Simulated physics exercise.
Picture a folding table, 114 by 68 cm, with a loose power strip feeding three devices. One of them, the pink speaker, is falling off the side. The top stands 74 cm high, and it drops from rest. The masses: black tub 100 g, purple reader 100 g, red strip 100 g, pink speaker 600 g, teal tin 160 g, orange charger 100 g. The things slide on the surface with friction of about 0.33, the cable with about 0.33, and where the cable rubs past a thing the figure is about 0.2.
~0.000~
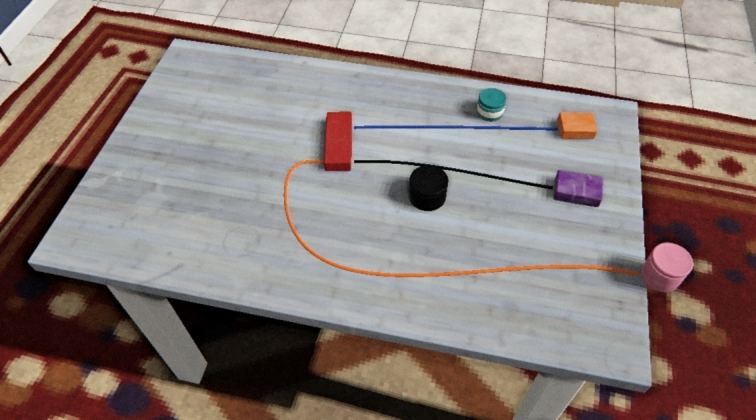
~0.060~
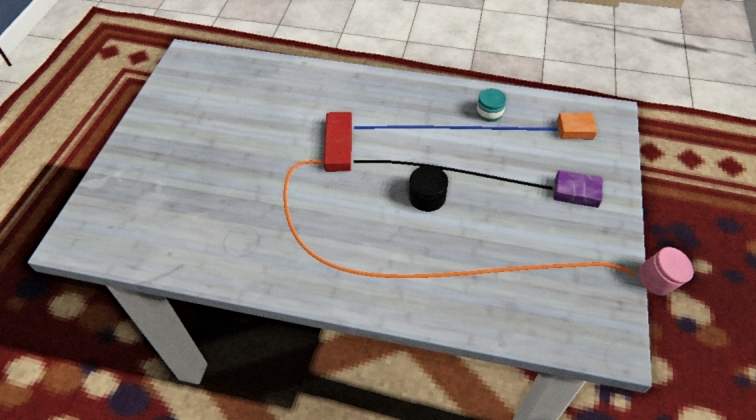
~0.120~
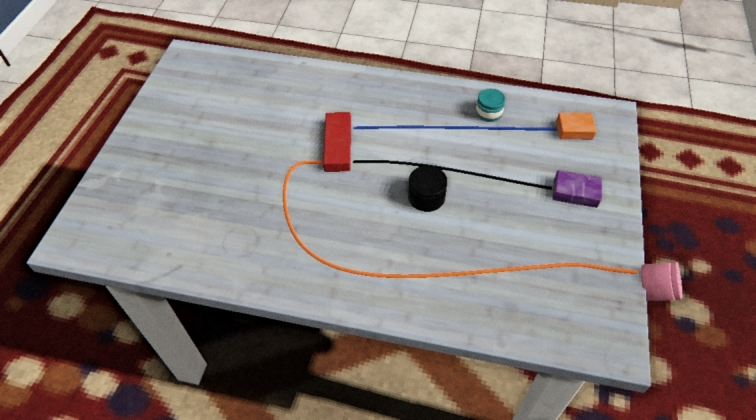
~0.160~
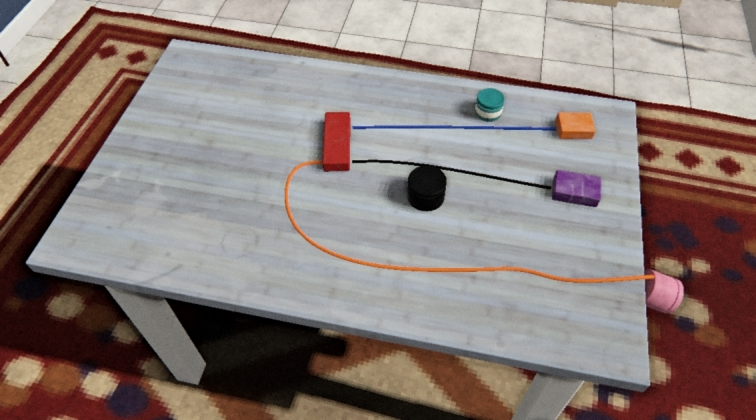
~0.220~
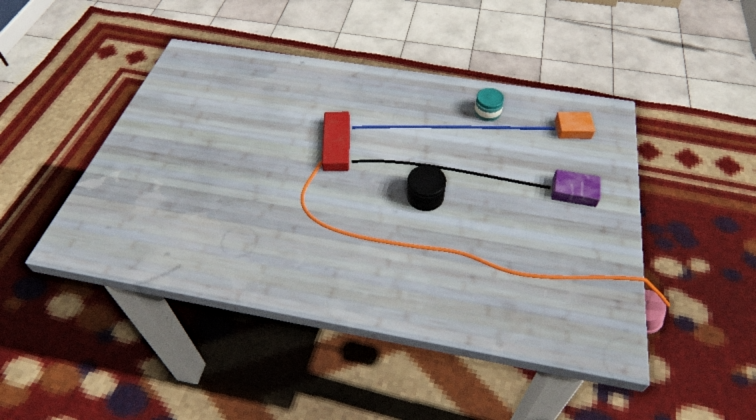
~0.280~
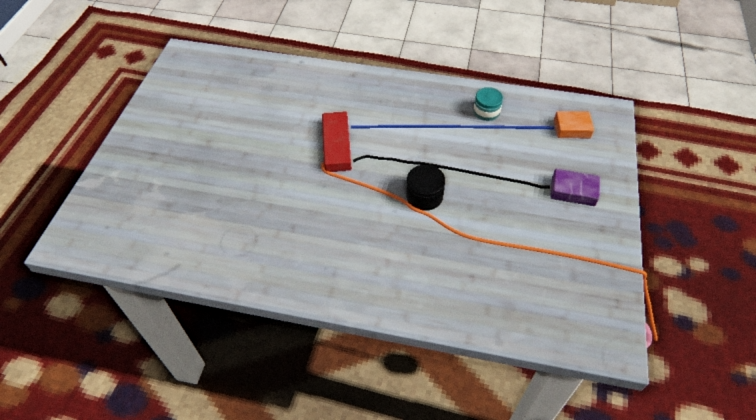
The pink speaker at the table's right edge tilted and dropped over the side, dragging the orange cable after it until its loose curve straightened from the red strip past the black tub.
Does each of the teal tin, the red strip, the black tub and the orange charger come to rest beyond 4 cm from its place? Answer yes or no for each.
Teal tin - no, red strip - yes, black tub - yes, orange charger - yes.
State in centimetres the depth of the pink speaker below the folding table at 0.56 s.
Roughly 70 centimetres.
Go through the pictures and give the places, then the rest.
The first frame shows teal tin (493, 97); red strip (338, 136); black tub (429, 179); orange charger (579, 121); orange cable runs through (290, 172) (304, 245) (386, 275) (481, 271) (584, 267).
The second frame shows pink speaker (672, 263); orange cable runs through (290, 172) (385, 276) (582, 265).
The third frame shows pink speaker (662, 282); orange cable runs through (290, 172) (384, 276) (582, 265).
The fourth frame shows pink speaker (658, 291); orange cable runs through (402, 269) (604, 280).
The fifth frame shows pink speaker (646, 312); orange cable runs through (304, 190) (455, 252) (649, 284).
The sixth frame shows teal tin (490, 96); red strip (336, 136); black tub (426, 179); orange charger (575, 120); orange cable runs through (350, 180) (434, 218) (520, 247) (617, 266).
After 0.6 s, the strip's end of the orange cable at (611, 268); red strip 55 cm off its start, black tub on its side, 36 cm off its start, orange charger 1 cm off its start.
After 0.8 s, the strip has left the top; red strip over the edge, black tub over the edge, orange charger 17 cm off its start.
After 1.1 s, the strip has left the top; black tub over the edge, red strip over the edge, orange charger over the edge.
After 1.4 s, the strip has left the top; black tub over the edge, red strip over the edge, orange charger over the edge.
After 2.6 s, the strip has left the top; black tub over the edge, red strip over the edge, orange charger over the edge, teal tin 0 cm off its start at (490, 96).
